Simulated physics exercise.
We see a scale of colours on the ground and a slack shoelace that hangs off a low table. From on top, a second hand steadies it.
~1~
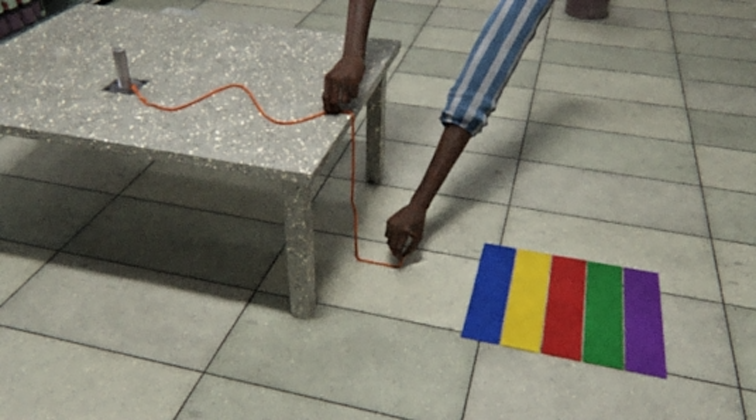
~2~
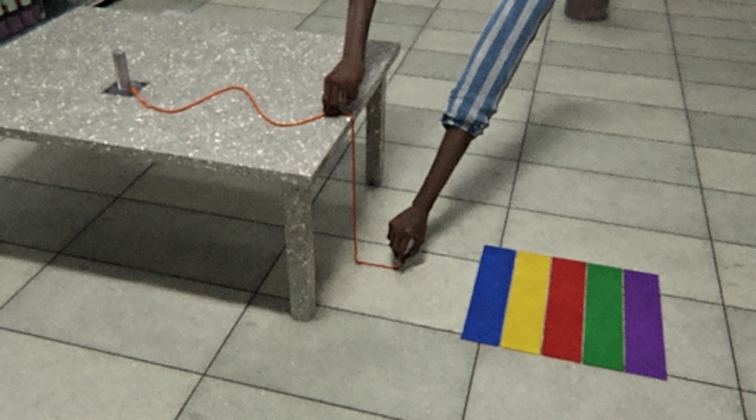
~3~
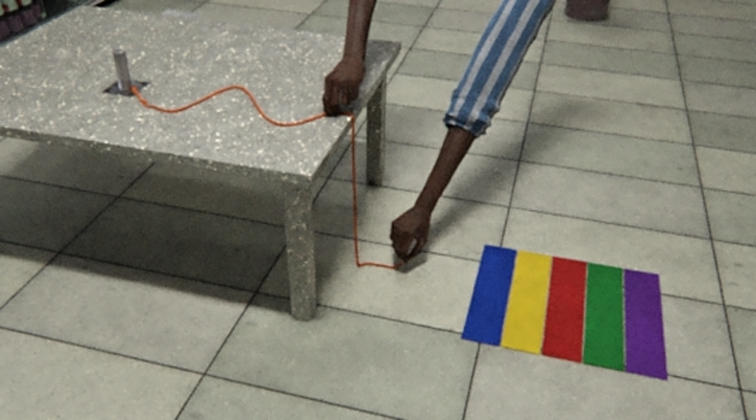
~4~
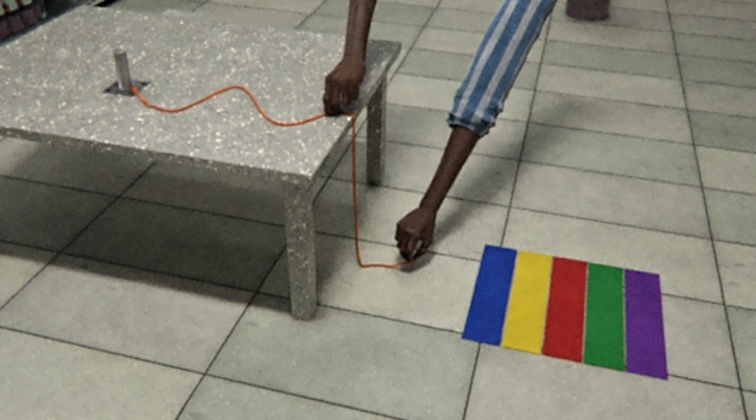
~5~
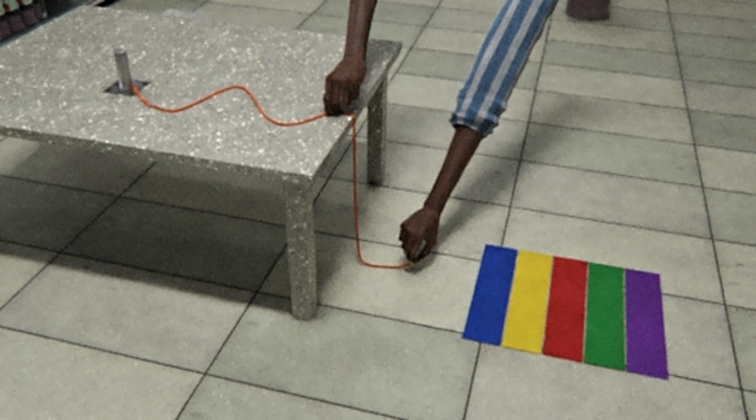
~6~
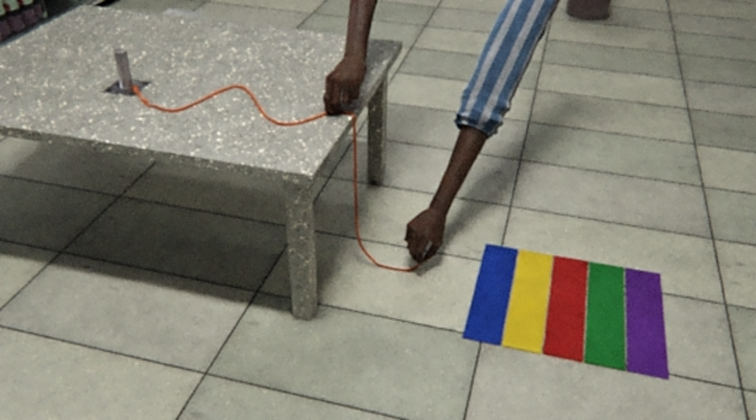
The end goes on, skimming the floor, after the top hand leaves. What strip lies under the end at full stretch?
The purple one.
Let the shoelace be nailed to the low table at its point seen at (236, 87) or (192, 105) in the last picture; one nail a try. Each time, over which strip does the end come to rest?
In that order: Red; green.
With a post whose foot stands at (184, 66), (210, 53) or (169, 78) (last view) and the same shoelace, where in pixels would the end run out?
Places per try: (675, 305); (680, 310); (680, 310).
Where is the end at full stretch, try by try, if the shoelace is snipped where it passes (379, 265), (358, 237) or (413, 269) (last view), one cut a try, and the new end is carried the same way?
Try by try: (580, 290), (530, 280) and (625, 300).
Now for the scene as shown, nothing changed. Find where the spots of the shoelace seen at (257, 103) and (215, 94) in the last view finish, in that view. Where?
Roughly at (329, 113), and the other roughly at (257, 103).
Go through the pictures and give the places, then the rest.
In the first frame, end (403, 257); blue (484, 321); yellow (523, 329); red (563, 337); green (603, 345); purple (645, 353).
In the second frame, end (405, 259); shoelace through (143, 104) (214, 95) (259, 110) (326, 114) (354, 177) (356, 248).
In the third frame, end (408, 259).
In the fourth frame, end (413, 260); shoelace through (144, 104) (214, 94) (260, 110) (327, 114) (354, 177) (357, 248).
In the fifth frame, end (417, 261).
In the sixth frame, end (423, 261); shoelace through (145, 103) (215, 94) (261, 109) (327, 113) (355, 176) (362, 247).
Early on, end near (587, 291); over red.
Midway, end near (624, 298); over green.
At the end of the slack, end near (647, 302); over purple. It gets as far as the purple strip.
